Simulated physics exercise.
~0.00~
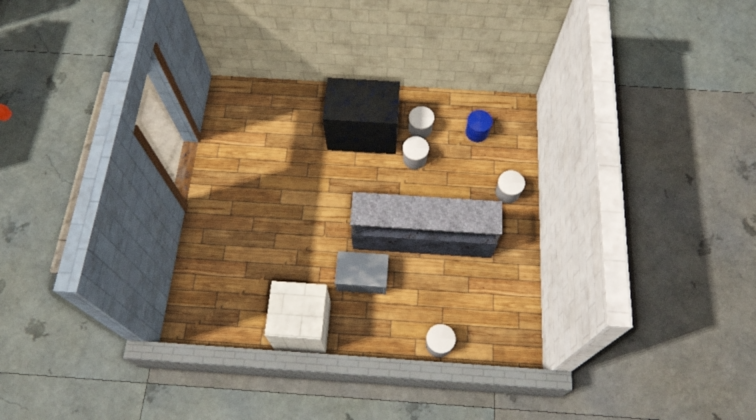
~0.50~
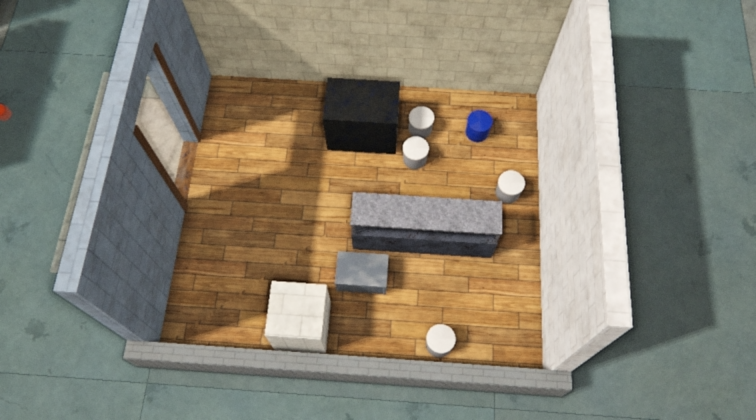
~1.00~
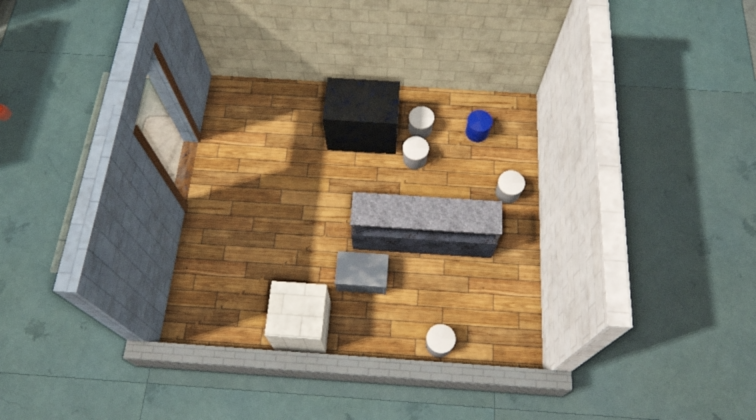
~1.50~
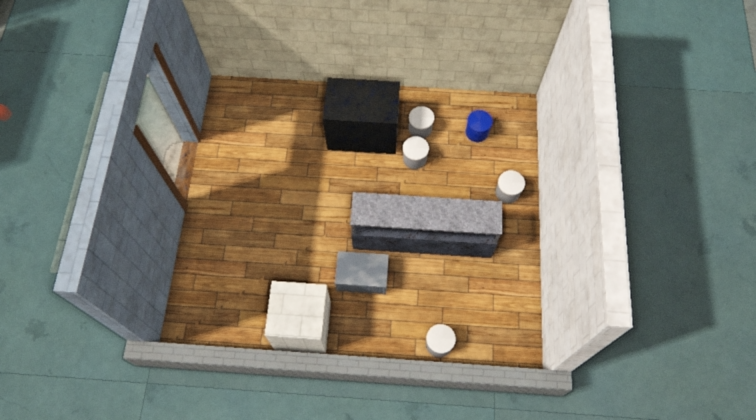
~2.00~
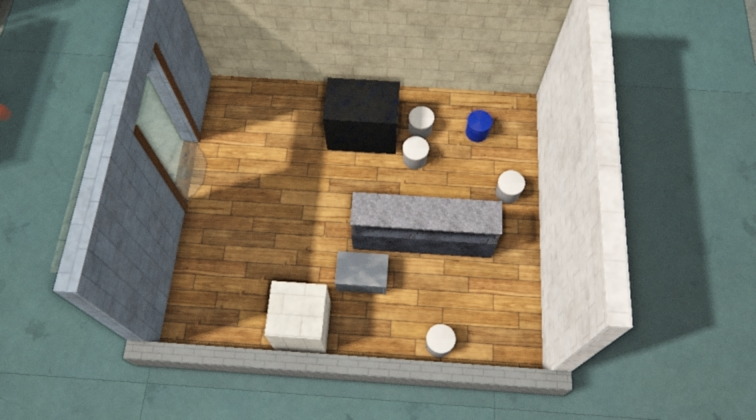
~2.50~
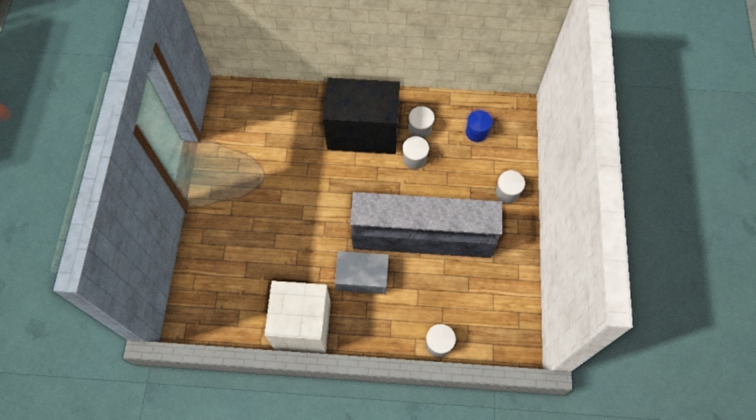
A small room of a corner store, with a plank floor and pale walls, is seen from high above by a still camera. A long grey counter stands right of centre, with a black block behind it, a low grey box and a cream block in front, white cylinders scattered around and a blue pail at the upper right. Greenish water covers the grey ground outside, then a thin clear sheet slips through the left doorway and spreads slightly across the floorboards, while the objects stay still.
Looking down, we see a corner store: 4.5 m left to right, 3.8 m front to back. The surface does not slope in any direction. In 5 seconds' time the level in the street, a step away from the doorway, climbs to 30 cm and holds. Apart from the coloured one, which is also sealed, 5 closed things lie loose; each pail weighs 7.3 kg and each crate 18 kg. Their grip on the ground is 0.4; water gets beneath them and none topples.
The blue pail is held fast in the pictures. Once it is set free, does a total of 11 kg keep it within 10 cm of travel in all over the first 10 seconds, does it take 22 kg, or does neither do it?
It takes 22 kg.
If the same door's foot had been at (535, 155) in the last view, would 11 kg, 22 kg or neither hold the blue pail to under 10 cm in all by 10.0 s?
Then no mass works.
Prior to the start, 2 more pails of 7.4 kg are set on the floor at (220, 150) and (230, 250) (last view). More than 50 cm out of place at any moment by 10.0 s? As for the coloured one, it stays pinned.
The first is further, the second not as far.
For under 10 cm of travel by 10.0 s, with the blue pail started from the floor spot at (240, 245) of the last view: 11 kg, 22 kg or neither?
It turns out that both loads succeed.
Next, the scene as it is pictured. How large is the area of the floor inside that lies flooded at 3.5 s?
Close to 3.5 m2, I'd say.
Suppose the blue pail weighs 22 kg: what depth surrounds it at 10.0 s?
Something like 12 centimetres.
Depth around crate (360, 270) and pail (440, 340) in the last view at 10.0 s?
About 11 and 10 cm.
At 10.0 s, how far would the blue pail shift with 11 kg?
Displacement near 80 cm.
After 3.5 s the blue pail would be 0 cm from its start with 11 kg and 0 cm from its start with 22 kg; 0 cm of water round it then.
After 4.5 s the blue pail would be 0 cm from its start with 11 kg and 0 cm from its start with 22 kg; 0 cm of water round it then.
After 7.0 s the blue pail would be 0 cm from its start with 11 kg and 0 cm from its start with 22 kg; 4 cm of water round it then.
After 10.0 s the blue pail would be 70 cm from its start with 11 kg and 1 cm from its start with 22 kg; 12 cm of water round it then.
